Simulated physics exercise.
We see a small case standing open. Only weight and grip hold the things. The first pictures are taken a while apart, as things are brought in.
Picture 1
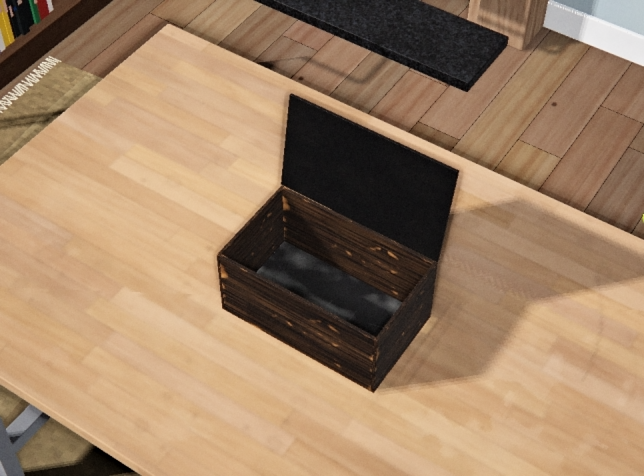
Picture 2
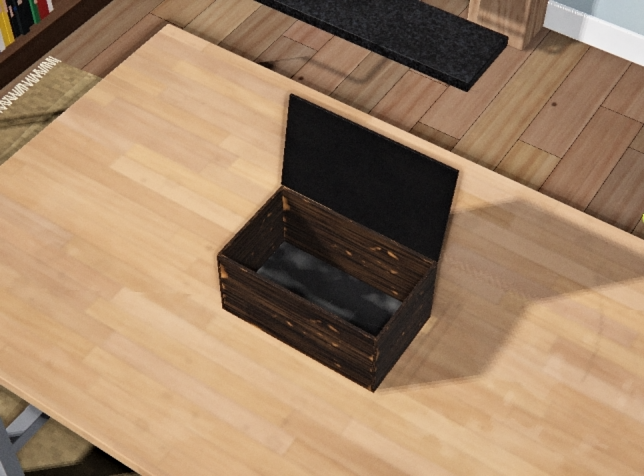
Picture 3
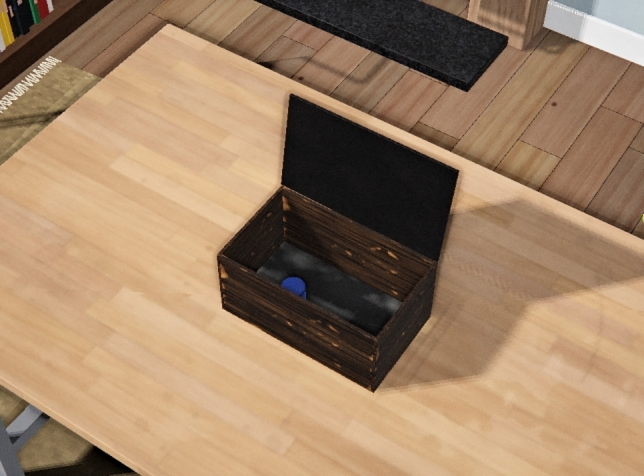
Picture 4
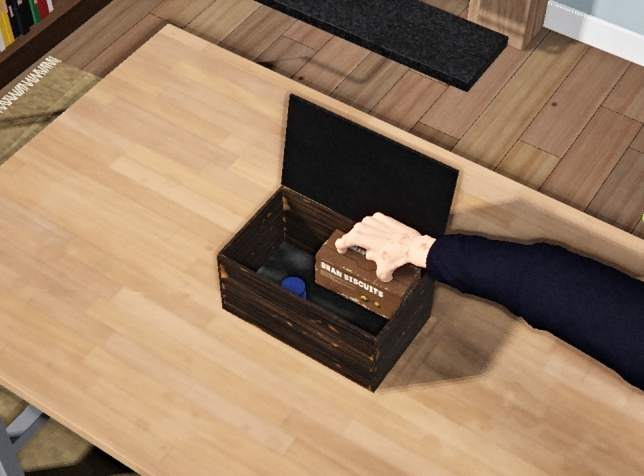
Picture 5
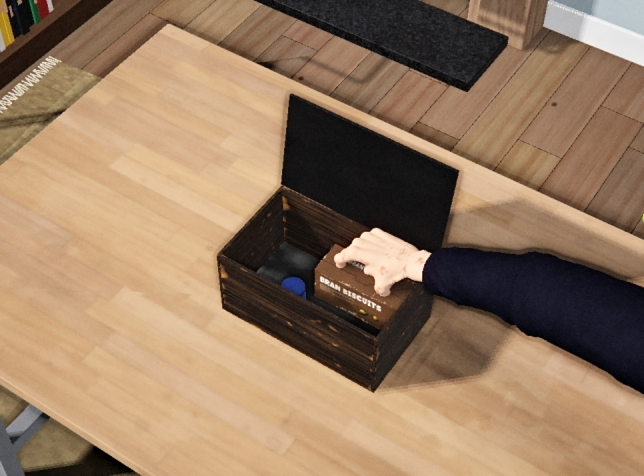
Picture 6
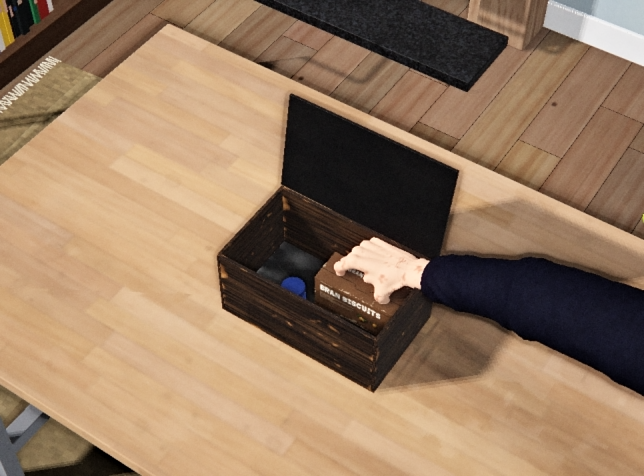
A hand in a dark sleeve lowering a brown carton into an open wooden case, beside a small blue object already inside.
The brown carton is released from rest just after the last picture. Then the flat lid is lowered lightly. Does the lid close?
The lid closes.
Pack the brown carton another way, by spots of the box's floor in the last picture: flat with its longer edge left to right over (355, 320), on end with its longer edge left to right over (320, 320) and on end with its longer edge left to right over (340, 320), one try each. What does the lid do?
First try: It closes; second try: It shuts flat; third try: It is held up.
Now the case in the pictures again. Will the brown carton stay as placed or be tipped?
The brown carton stays as placed.
Then, 1.20 s on from there, lid starting down.
Then, 1.60 s on from there, lid 57° above the rim.
Then, 1.80 s on from there, lid 31° above the rim.
Then, 2.00 s on from there, lid shut.
In the end, lid shut; both unmoved. At the end, from the last picture's camera, brown carton near (365, 298).
